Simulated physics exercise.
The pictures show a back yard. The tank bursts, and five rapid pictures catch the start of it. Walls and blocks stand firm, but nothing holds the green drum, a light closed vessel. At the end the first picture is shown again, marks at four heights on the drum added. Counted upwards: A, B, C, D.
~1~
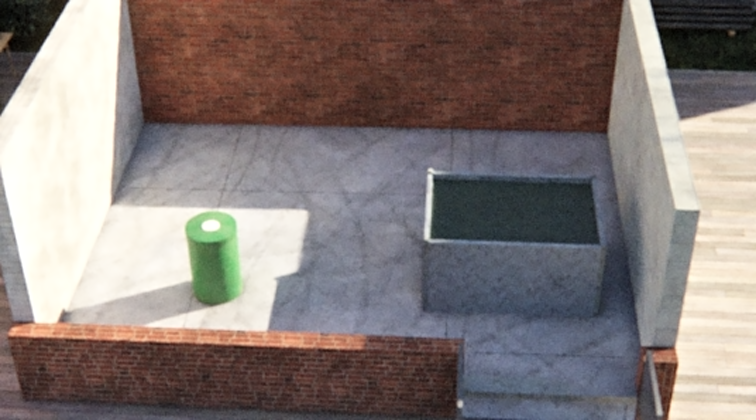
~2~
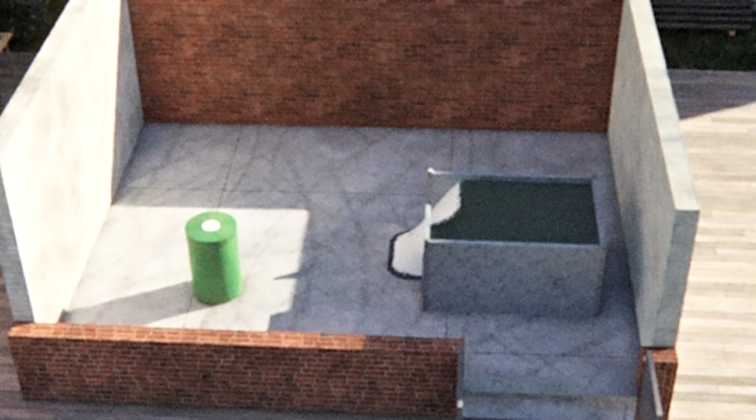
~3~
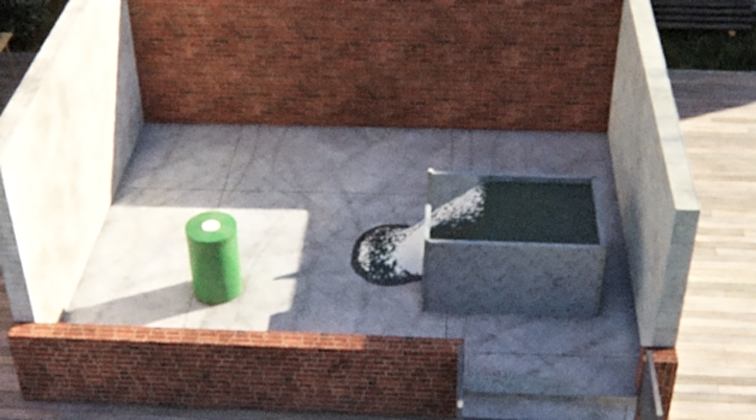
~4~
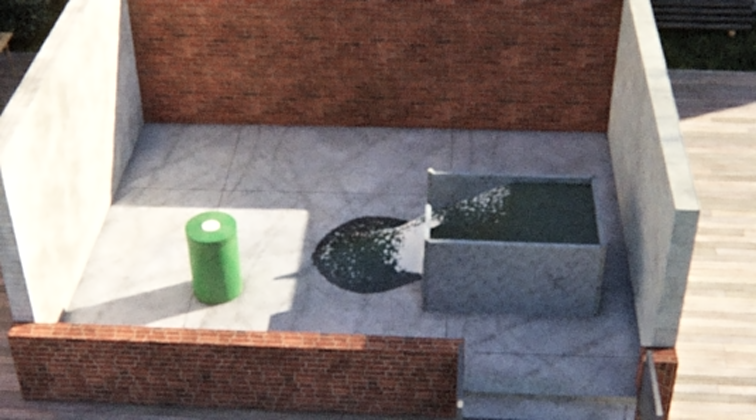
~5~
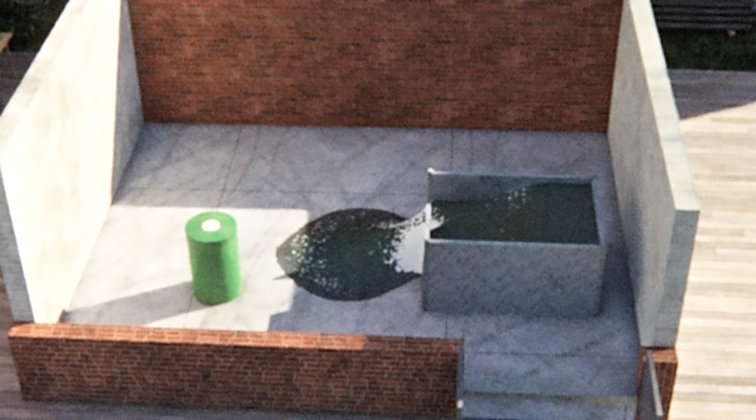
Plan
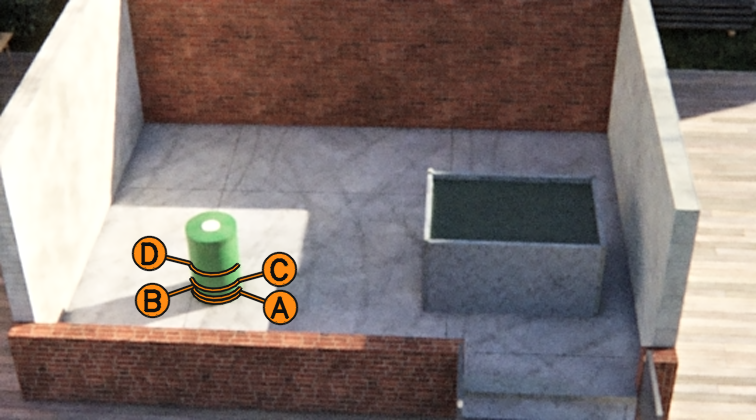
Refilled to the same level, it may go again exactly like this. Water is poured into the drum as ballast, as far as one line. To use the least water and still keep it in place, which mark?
Mark D.
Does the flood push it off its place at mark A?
Yes, that goes wrong.
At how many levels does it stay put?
One.
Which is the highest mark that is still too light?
That would be C.
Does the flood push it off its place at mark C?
Yes, it does.
On the marked copy, A at (213, 302); B at (213, 298); C at (212, 290); D at (210, 274); from the bottom up A, B, C, D.
With A, it is pushed about 3 times its own width away.
With B, it is pushed about twice its own width away.
With C, it is pushed about its own width away.
With D, it does not move.
